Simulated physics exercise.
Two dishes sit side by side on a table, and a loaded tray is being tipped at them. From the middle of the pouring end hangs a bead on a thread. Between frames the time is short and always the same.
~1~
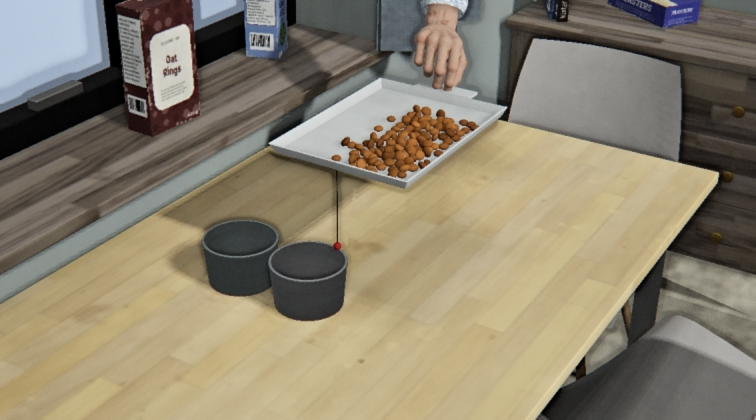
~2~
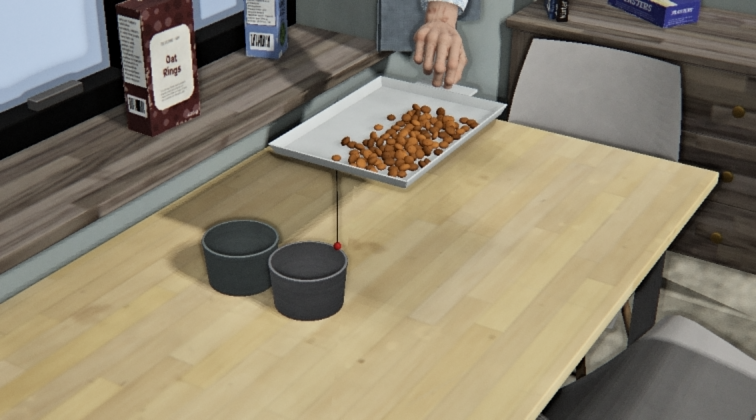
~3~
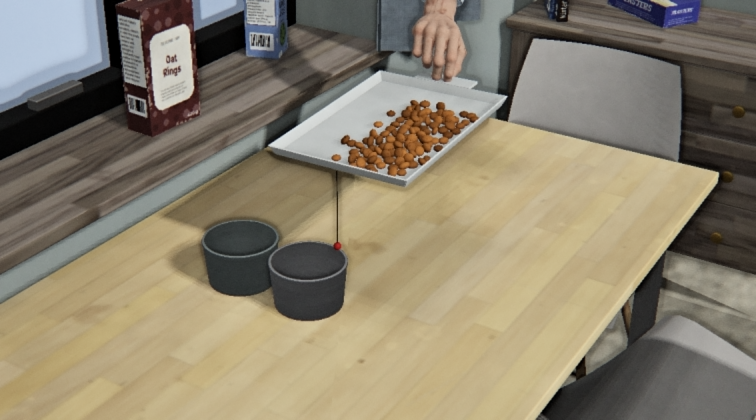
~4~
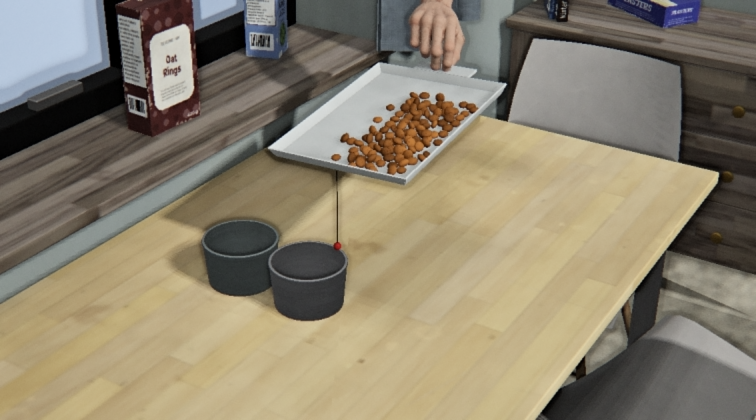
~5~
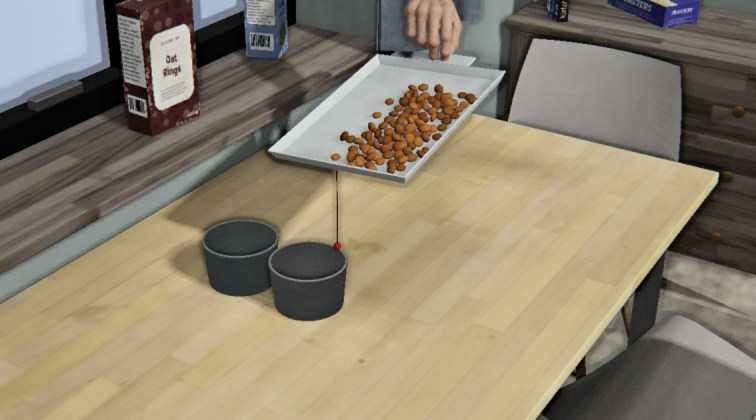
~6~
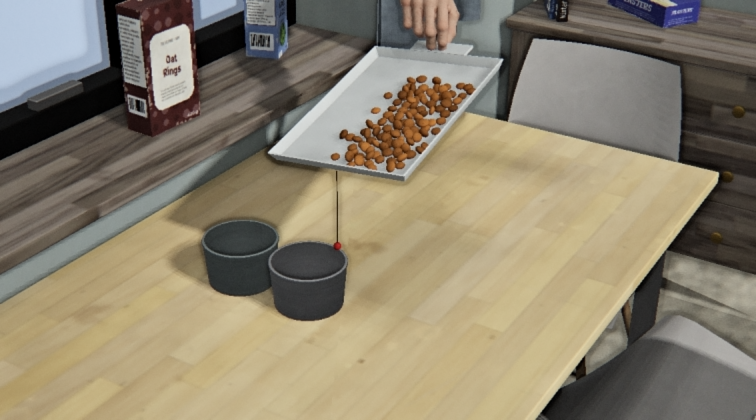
At a light wooden table, a hand holds a white tray of brown kibble pieces near two dark dishes, a red bead hanging from its near edge; the hand gradually raises the far end, tilting the tray toward its left corner.
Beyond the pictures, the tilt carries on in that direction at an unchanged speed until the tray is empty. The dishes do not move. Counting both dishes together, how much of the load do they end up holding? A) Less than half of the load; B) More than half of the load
(B) More than half of the load.
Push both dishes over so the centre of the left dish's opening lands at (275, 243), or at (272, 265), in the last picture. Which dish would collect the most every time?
Well, first the one further left, then the one further left.
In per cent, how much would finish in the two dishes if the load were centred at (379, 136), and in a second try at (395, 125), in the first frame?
From the first start you get 80 in a hundred, from the second 80 in a hundred.
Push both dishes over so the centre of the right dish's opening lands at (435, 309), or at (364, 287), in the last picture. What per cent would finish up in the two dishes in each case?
It would be near 0 per cent first and near 50 per cent second.
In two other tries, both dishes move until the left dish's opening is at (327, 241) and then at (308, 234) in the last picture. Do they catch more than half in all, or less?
Place 1: Lower than half; place 2: Lower than half.
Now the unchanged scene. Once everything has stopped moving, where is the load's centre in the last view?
Roughly pixel (284, 288).
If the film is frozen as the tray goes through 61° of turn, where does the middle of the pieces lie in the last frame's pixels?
I'd put the middle of the pieces at roughly (303, 163).
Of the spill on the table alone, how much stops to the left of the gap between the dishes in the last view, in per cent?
That would be roughly 40 per cent.
Just after the last frame, tray tipped steeply; roughly two thirds on the tray; just a few in the right dish; about a tenth in the left dish; roughly a quarter in the air.
A moment on, tray tipped past a quarter turn; roughly half in the right dish; roughly a third in the left dish; roughly a quarter outside both.
Further on, tray tipped past a quarter turn; roughly half in the right dish; roughly a third in the left dish; roughly a quarter outside both.
When it is over, tray tipped past a quarter turn; roughly half in the right dish; roughly a third in the left dish; roughly a quarter outside both.
